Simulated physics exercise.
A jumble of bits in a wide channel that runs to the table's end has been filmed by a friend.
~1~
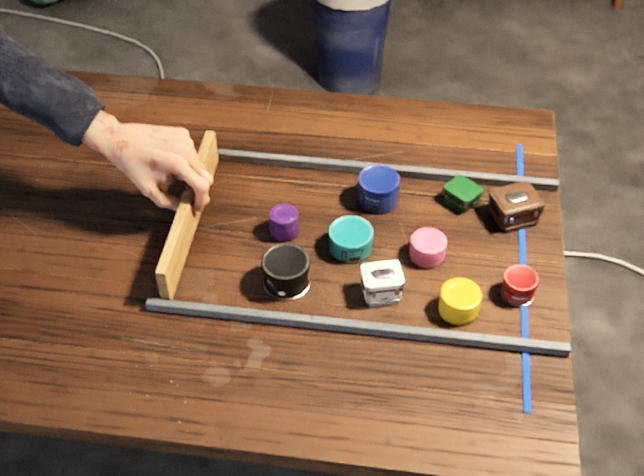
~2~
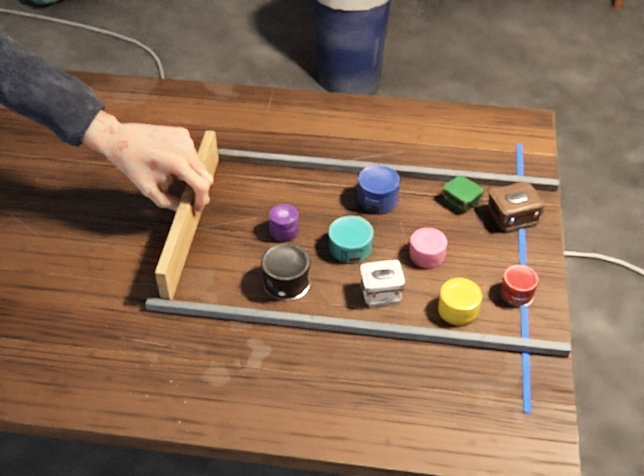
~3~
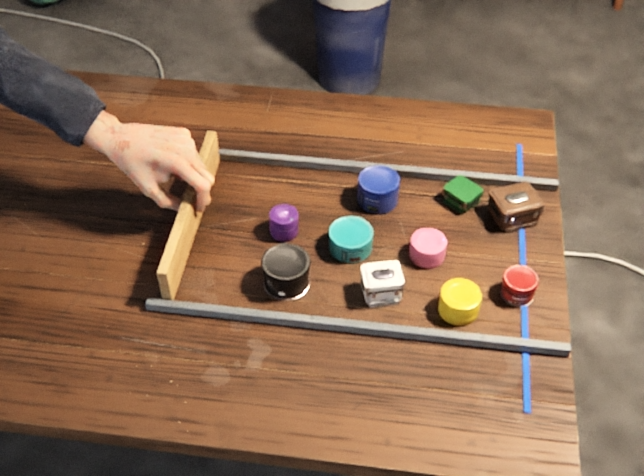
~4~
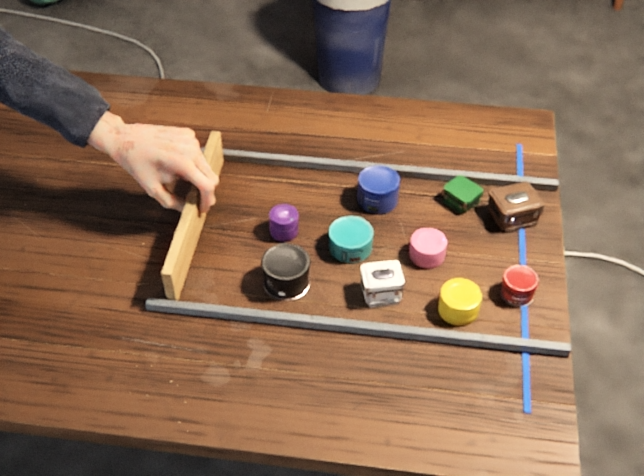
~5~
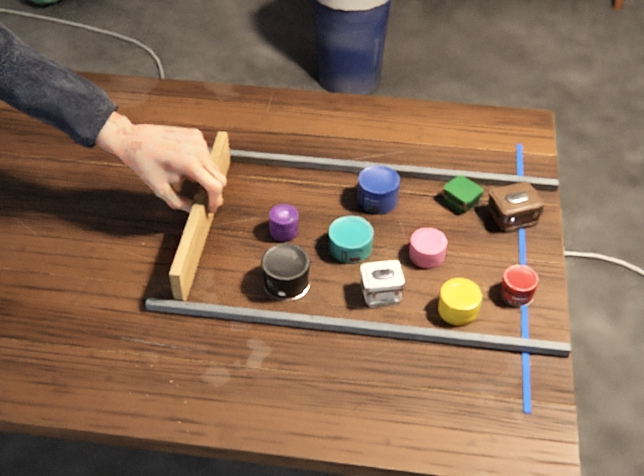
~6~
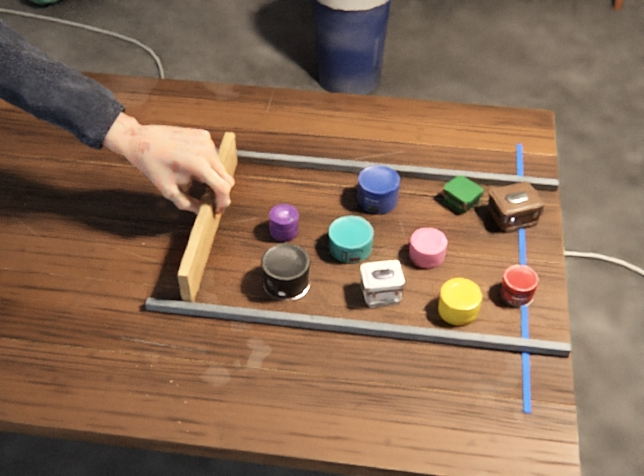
A hand slides a wooden board slightly right toward small, colourful containers that stay still.
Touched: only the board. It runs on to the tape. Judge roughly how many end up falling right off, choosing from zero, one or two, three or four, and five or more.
It is five or more.
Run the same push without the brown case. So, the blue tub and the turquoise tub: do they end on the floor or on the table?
The blue tub does not fall, the turquoise tub survives.
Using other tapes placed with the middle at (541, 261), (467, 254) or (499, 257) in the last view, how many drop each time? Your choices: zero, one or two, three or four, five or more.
First five or more, then either one or two, then just one or two.
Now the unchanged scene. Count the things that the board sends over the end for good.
6.
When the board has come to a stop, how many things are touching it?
Result: 4 in all.
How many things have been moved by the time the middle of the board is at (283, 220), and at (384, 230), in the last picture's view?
Note: First position 2; second position 7.
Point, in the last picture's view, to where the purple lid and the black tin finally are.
One is at about (539, 238), the other at about (552, 303).
A little later, none off yet; red tin at rest near (519, 286); brown case at rest near (515, 207); yellow lid at rest near (460, 302).
When it is over, the number that fall off is five or more; down, white case, pink lid, green case, yellow lid, brown case and red tin.
